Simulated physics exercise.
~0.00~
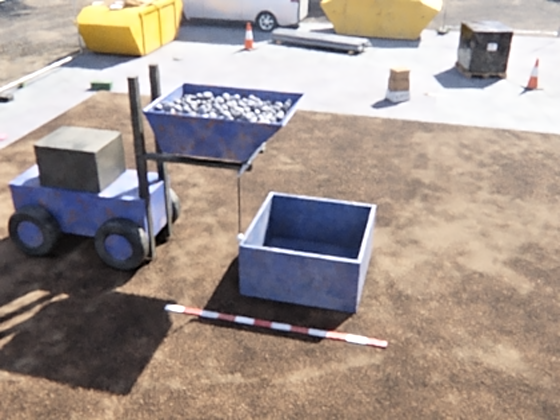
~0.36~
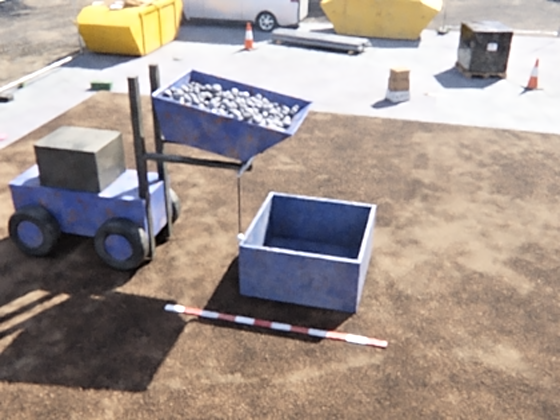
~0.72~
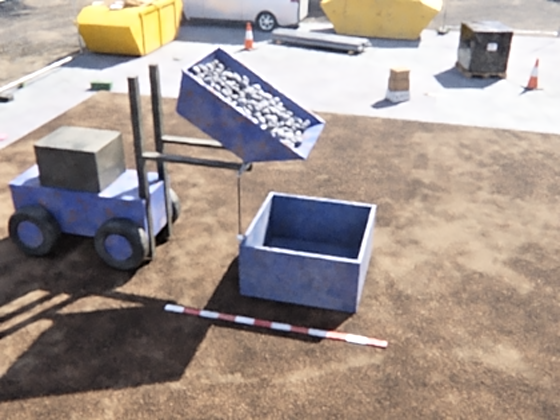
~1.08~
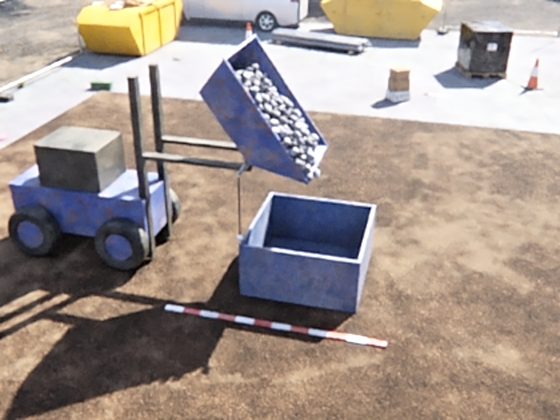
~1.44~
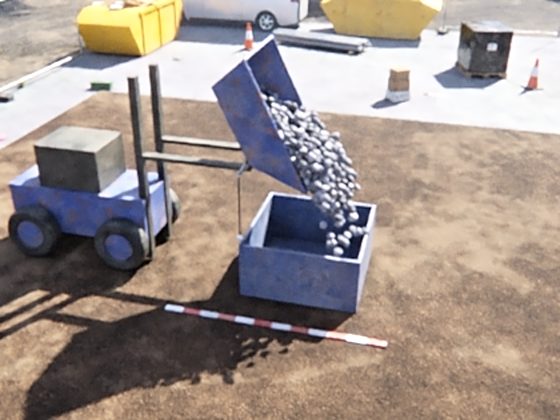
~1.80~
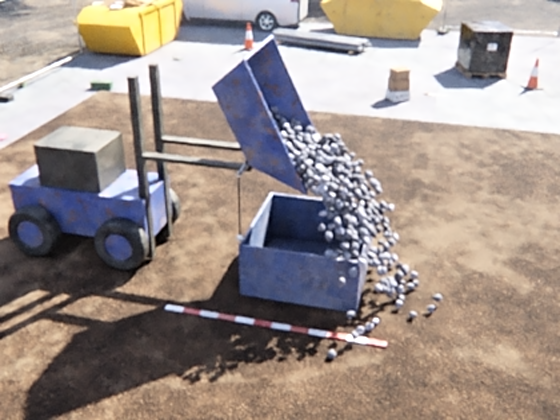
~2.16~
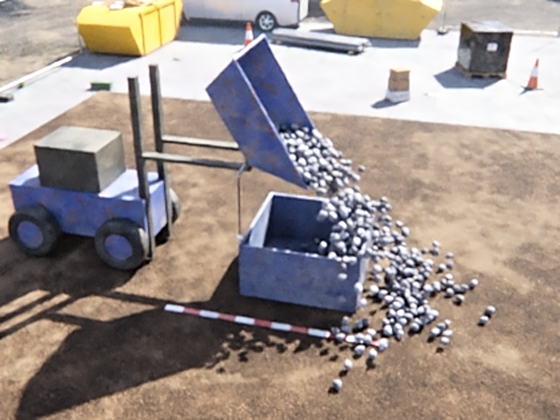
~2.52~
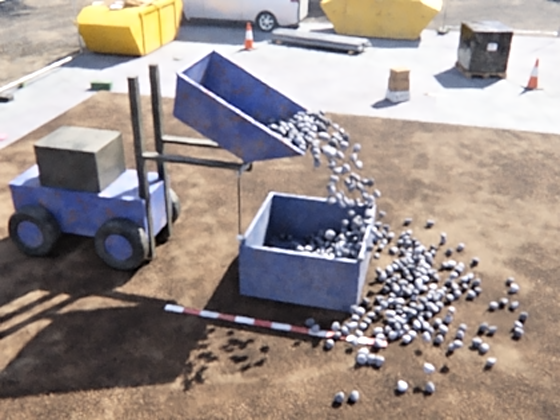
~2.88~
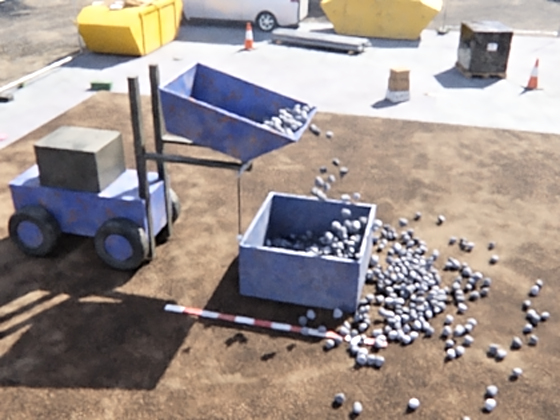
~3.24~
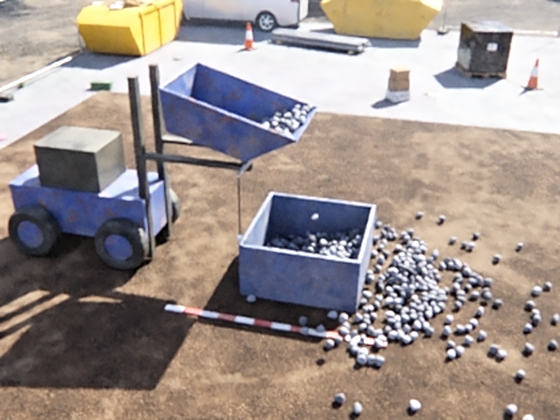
A blue forklift tipped its raised skip to the right and poured grey stones into and over the open blue bin below, then tilted partway back, leaving some stones in the skip, many in the bin and plenty scattered across the dirt.
